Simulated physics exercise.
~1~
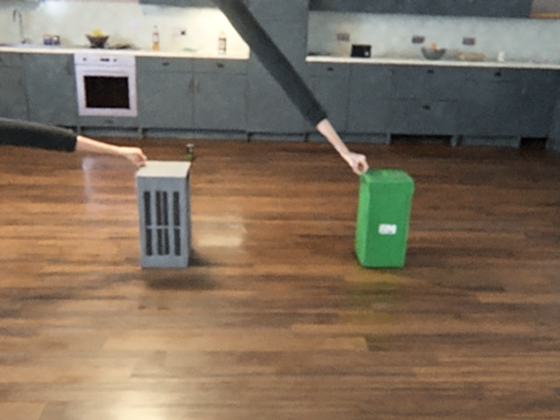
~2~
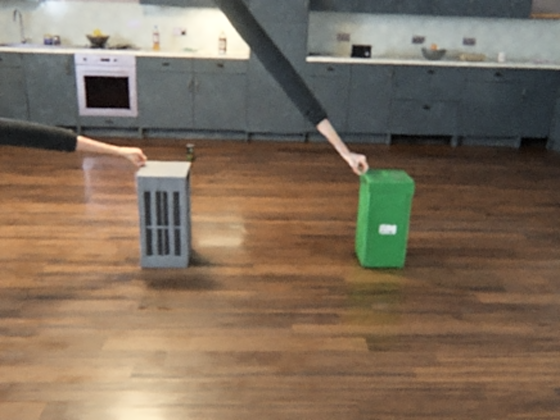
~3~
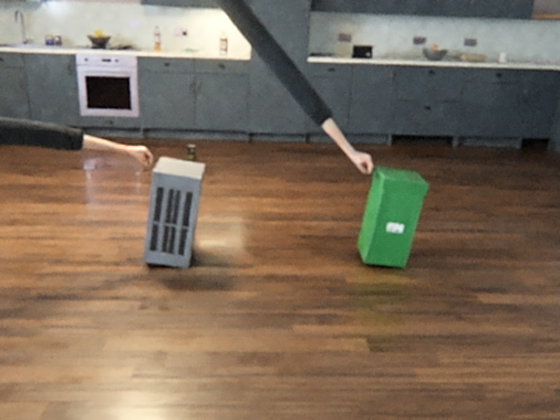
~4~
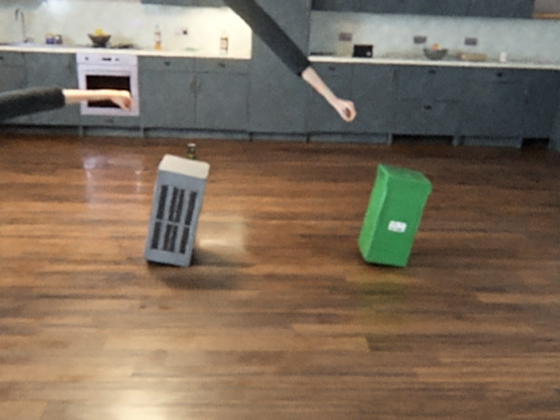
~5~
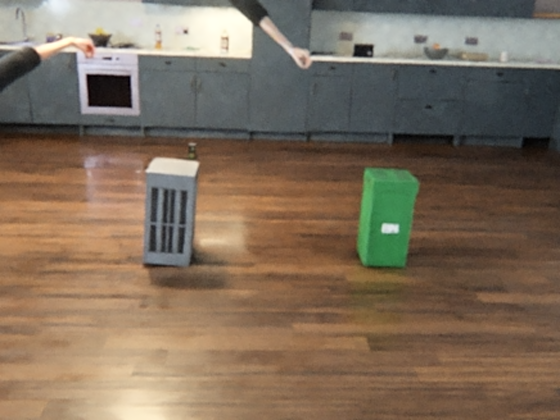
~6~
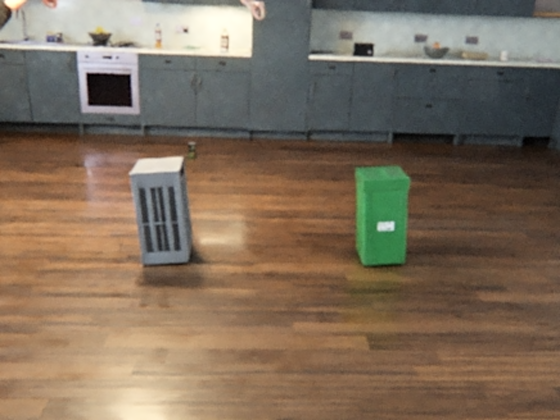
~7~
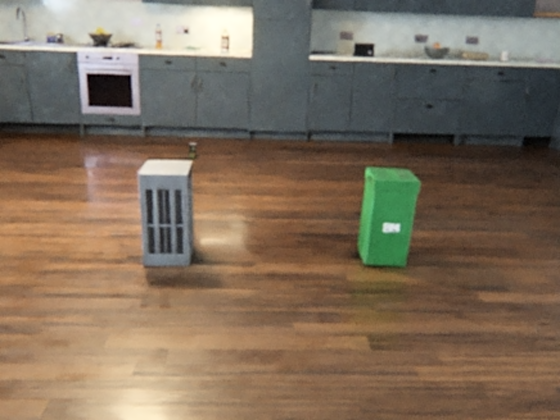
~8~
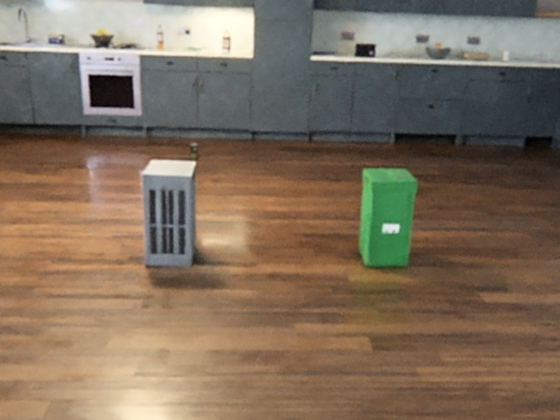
A grey crate on the left and a green tote on the right stand upright on a brown wooden floor, seen from across the room by a slightly swaying camera, with grey kitchen cabinets and a white oven behind. Two arms reach in, a hand at the top of each. Both objects tip to the right, and the hands let go and draw back up out of view. The crate and the tote swing back left, the crate leaning slightly past upright, the tote wobbling less. After small rocking motions, both end standing upright on the floor.
